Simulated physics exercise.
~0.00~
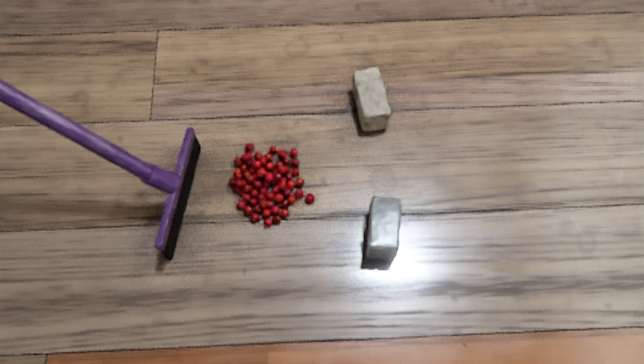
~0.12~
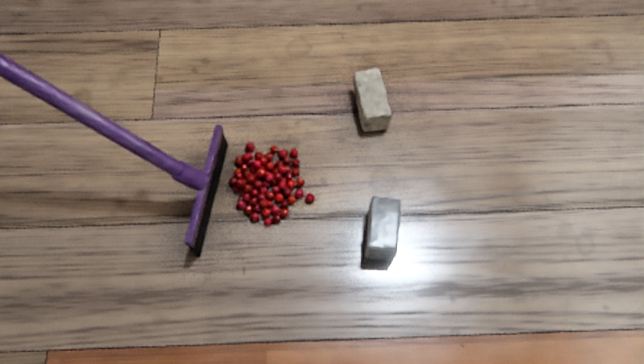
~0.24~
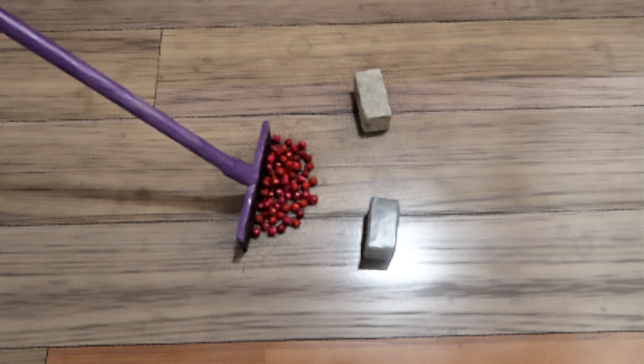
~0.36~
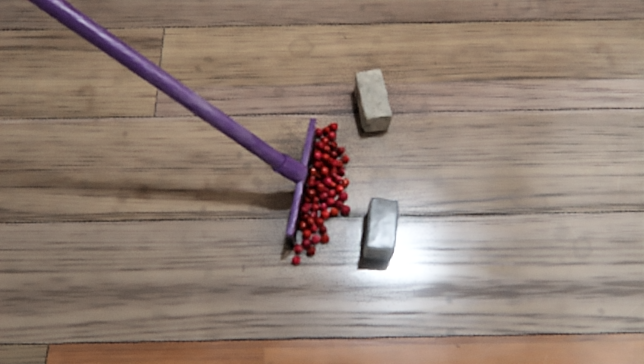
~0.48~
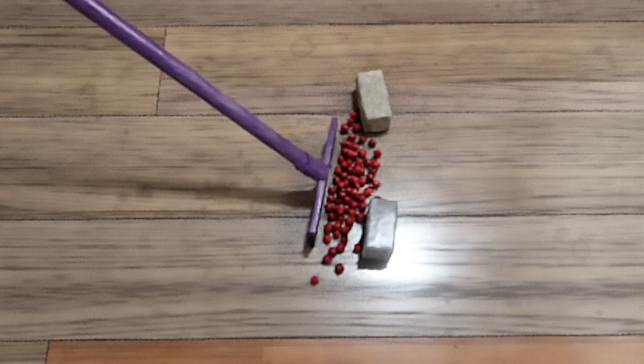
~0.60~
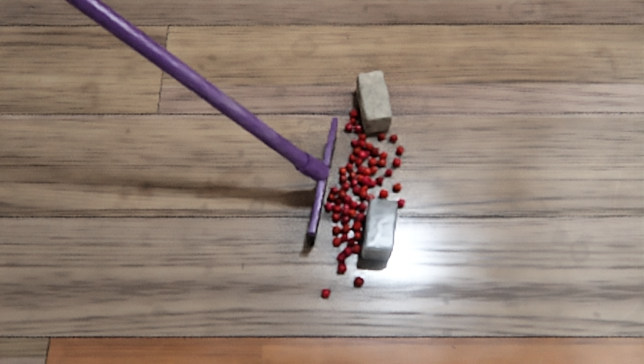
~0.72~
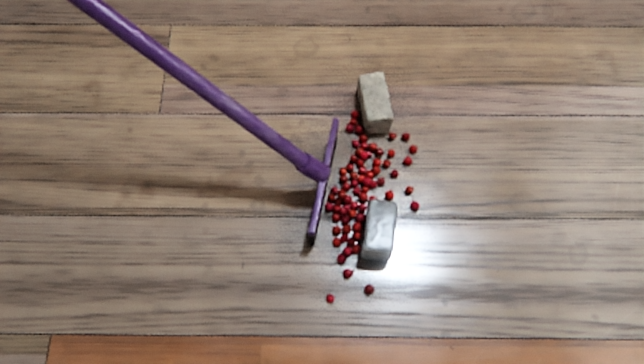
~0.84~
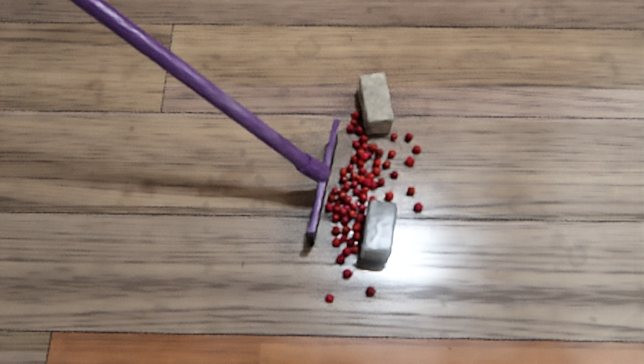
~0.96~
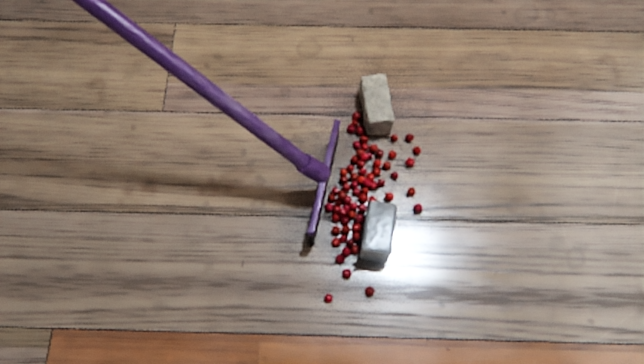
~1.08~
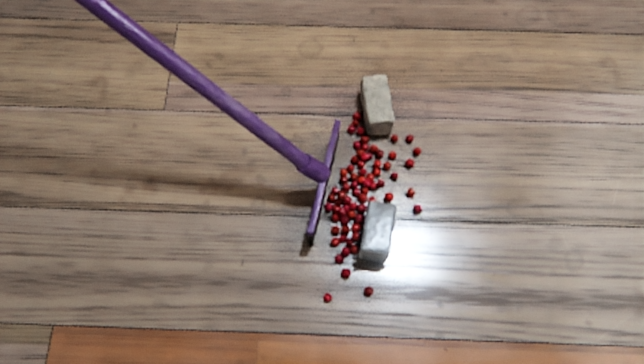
On a wooden floor, a purple squeegee pushes red berries right against two blocks, scattering some past.
